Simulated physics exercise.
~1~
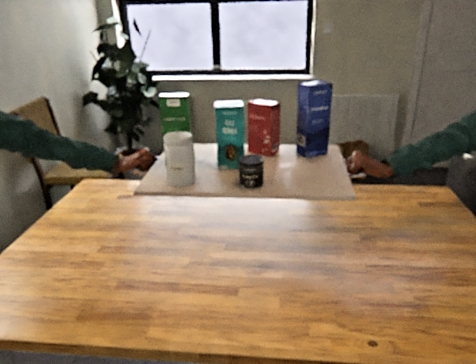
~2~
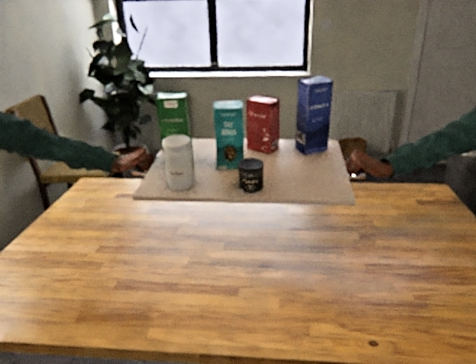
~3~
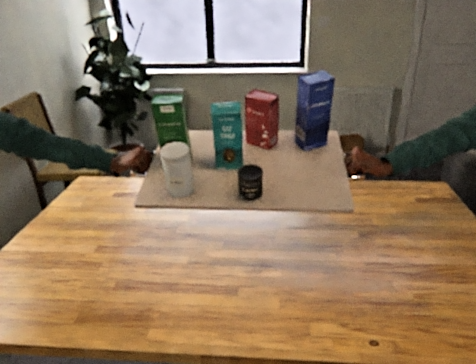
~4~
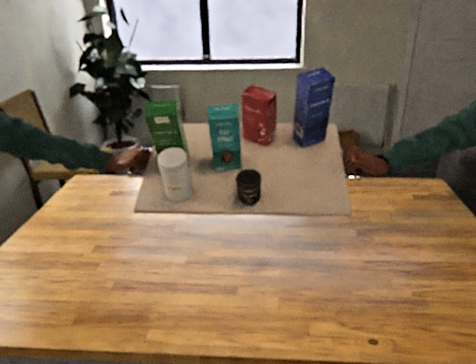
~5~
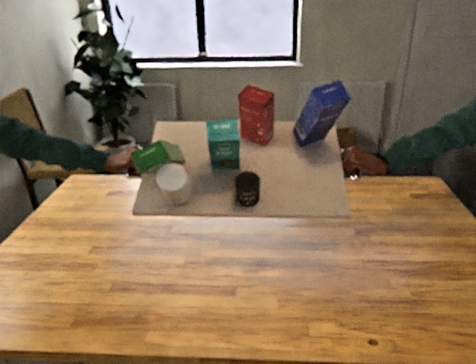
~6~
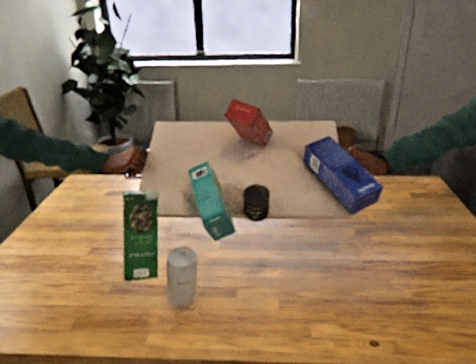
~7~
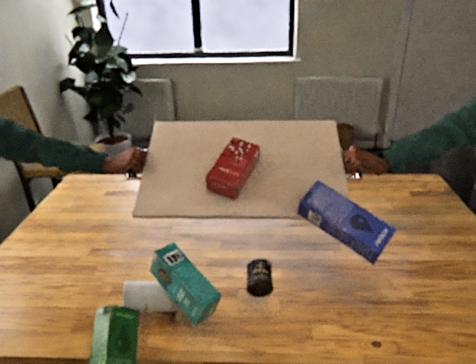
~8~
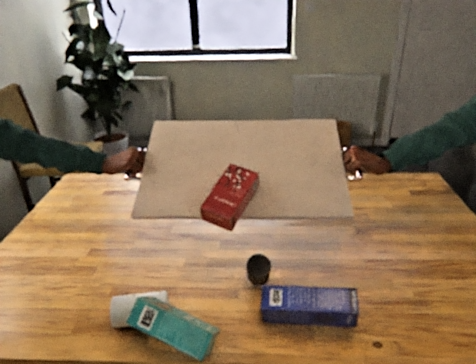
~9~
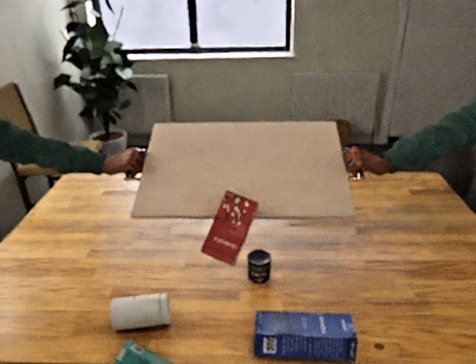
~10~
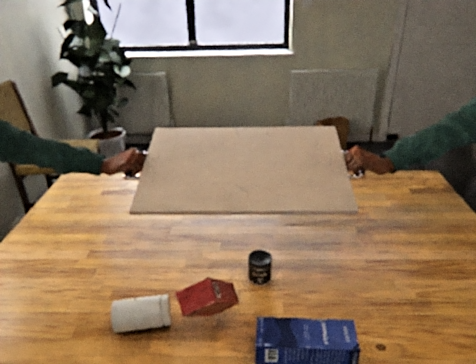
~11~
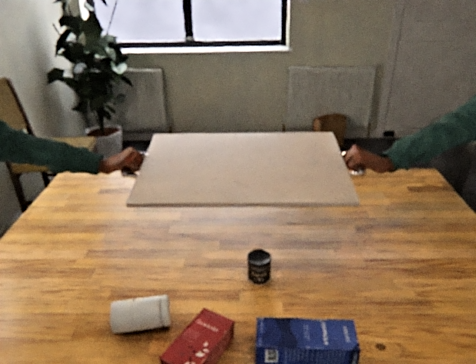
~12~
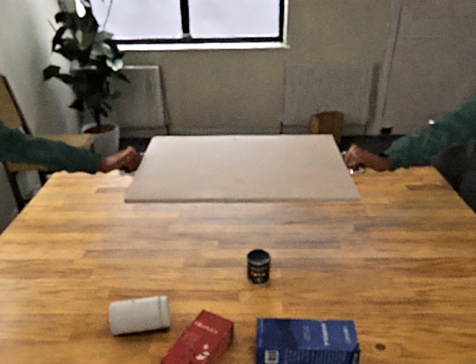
Over a wooden table, two hands tipped a tray toward the viewer until its cartons, jar and black tin tumbled or slid off, then brought it back nearly level, empty, with the tin upright and the white jar, red packet and blue carton lying below.
